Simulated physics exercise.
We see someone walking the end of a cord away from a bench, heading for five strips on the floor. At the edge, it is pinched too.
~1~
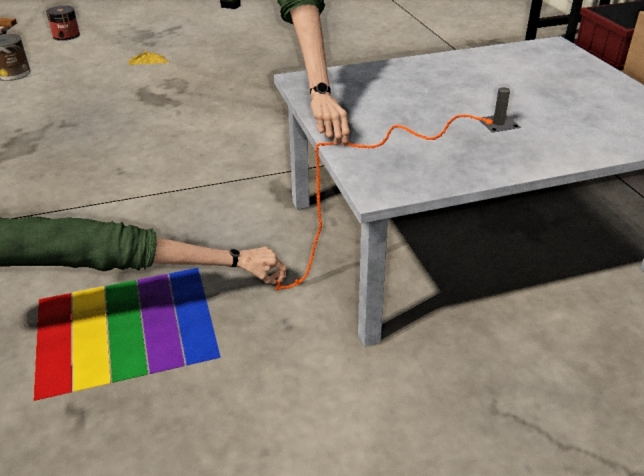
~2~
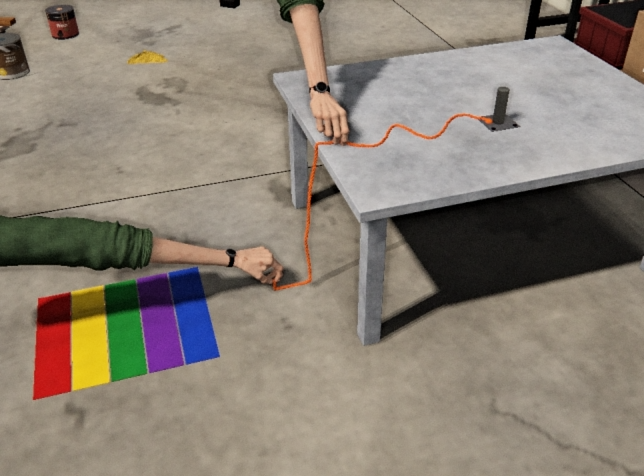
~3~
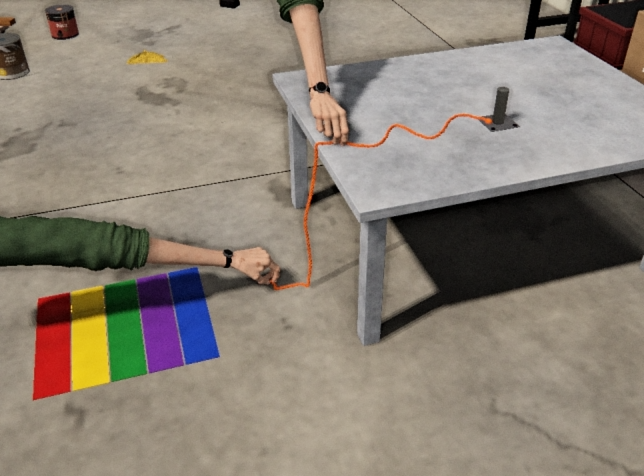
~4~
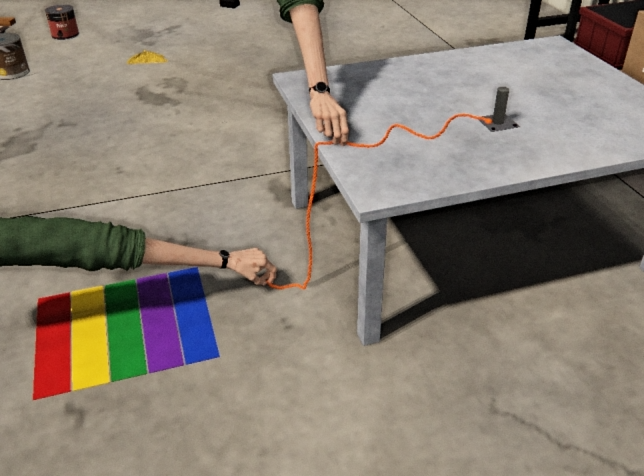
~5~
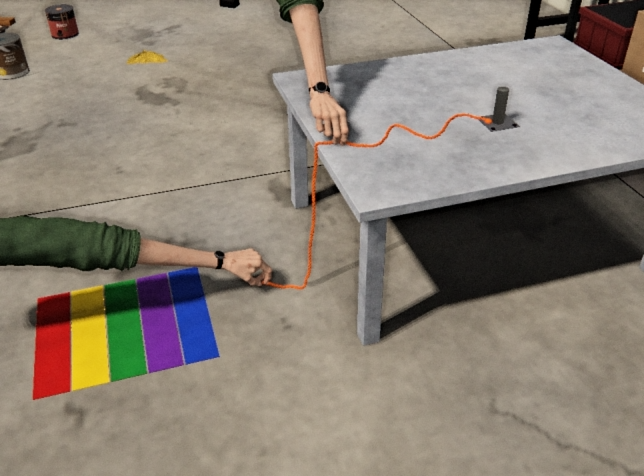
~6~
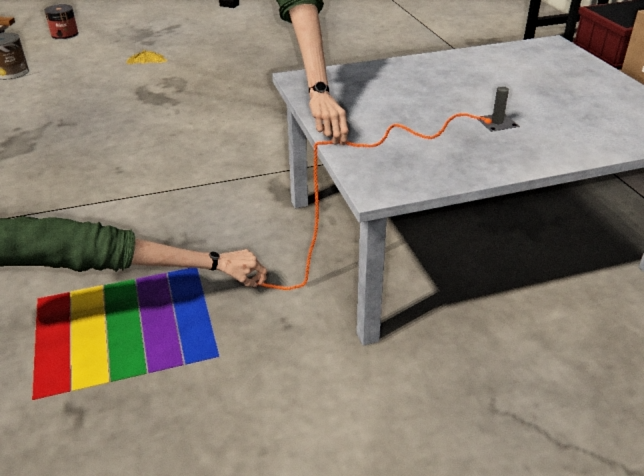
At the start, one hand presses an orange cord at the edge of a grey table while another, low at left, grips its end beside five coloured strips on the floor. The lower hand then draws slightly left, the hanging section shifting a little, while the cord on the tabletop stays still.
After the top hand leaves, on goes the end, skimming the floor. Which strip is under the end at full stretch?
The yellow strip.
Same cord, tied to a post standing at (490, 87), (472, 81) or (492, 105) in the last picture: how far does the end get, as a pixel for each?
Try 1 about (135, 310), try 2 about (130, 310), try 3 about (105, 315).
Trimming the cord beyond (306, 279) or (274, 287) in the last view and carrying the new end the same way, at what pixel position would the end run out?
First (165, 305), then (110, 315).
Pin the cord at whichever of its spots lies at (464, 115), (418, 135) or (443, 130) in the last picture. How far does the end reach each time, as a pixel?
Taking them in turn, I'd expect around (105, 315), (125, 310) and finally (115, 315).
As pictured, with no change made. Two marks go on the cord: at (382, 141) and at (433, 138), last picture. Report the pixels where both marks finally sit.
Near (321, 150) and (402, 136).
A little later, end near (158, 304); over purple.
Next, end near (113, 313); over green.
When it is tight, end near (86, 319); over yellow. It gets as far as the yellow strip.
